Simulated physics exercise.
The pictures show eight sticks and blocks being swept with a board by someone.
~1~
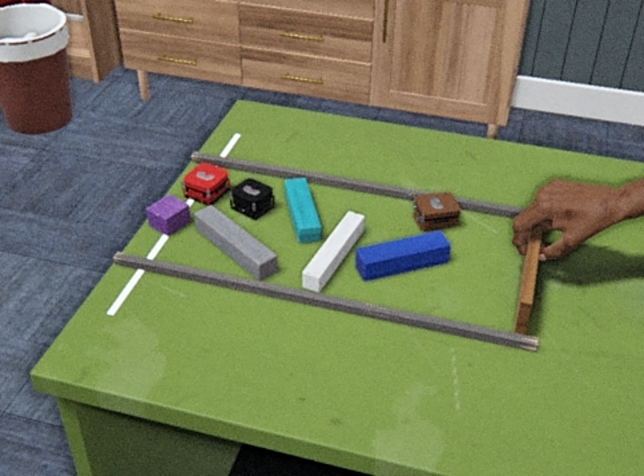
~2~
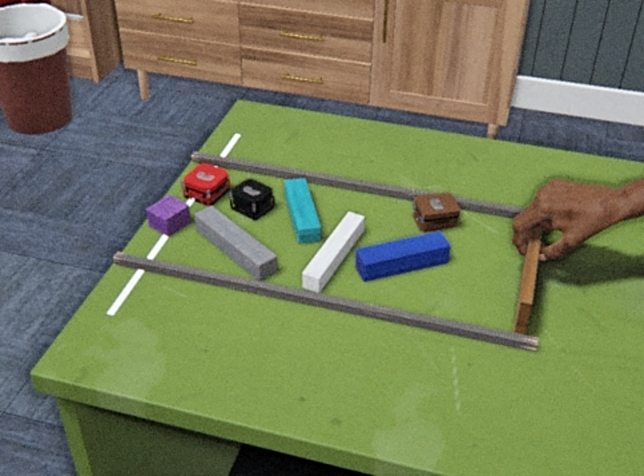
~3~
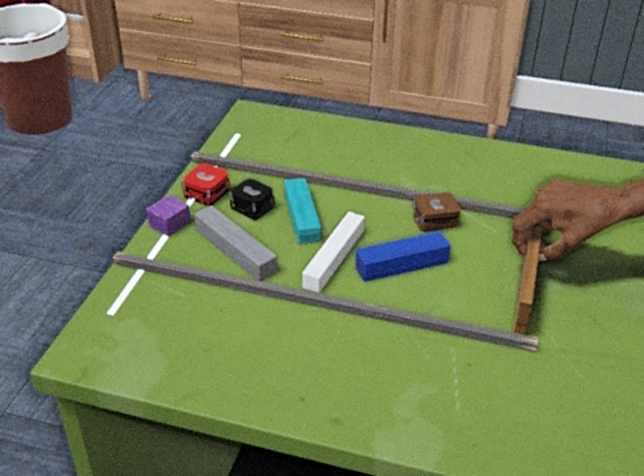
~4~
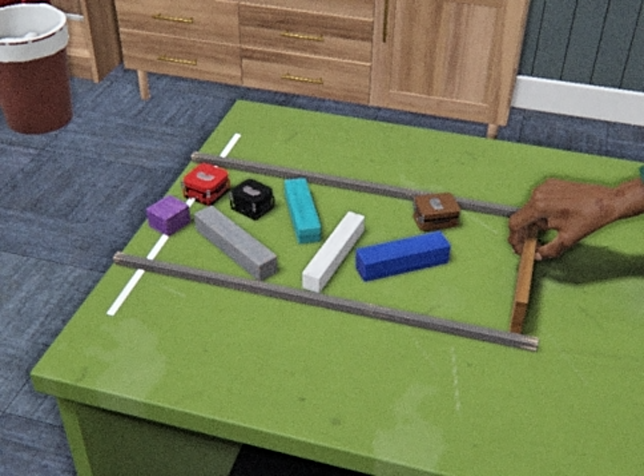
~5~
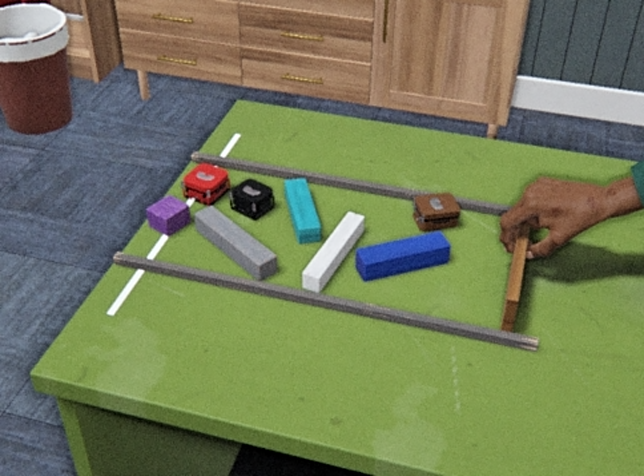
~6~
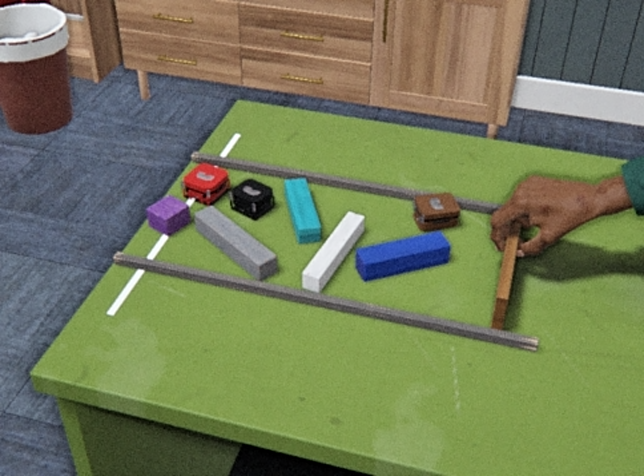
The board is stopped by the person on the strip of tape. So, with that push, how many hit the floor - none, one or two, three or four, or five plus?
Band: Five and up.
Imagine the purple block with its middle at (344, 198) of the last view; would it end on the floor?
I reckon from there it drops down.
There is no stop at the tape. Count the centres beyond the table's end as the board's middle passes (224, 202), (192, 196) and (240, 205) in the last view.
Taking the three positions in turn, the counts come to 3, 5 and 2.
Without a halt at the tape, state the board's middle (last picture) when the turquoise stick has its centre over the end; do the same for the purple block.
The middle is at (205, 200) when it's the turquoise stick, and at (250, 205) when it's the purple block.
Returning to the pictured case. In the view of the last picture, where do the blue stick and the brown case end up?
In the last picture, roughly (159, 219) and (192, 165).
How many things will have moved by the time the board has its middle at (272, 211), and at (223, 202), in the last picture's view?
Moved so far: 8, then 8.
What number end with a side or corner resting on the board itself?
It touches 2.
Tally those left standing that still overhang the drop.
1 is the number.
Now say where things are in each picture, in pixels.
Purple block (169, 216); red case (206, 185); black case (252, 199); board (531, 259); tape (183, 212), in the first frame.
Red case (206, 185); brown case (436, 213), in the second frame.
Black case (252, 200); board (531, 259), in the third frame.
Purple block (169, 216); grey bar (235, 242), in the fourth frame.
Red case (206, 185); turquoise stick (302, 210), in the fifth frame.
Purple block (169, 216); red case (206, 185); black case (252, 200); board (509, 255); tape (183, 212), in the sixth frame.
Early on, none off yet; purple block at rest near (169, 216); red case at rest near (206, 185); black case at rest near (252, 200).
Finally, the number that fall off is five or more; lost, white bar, turquoise stick, grey bar, black case, red case and purple block.
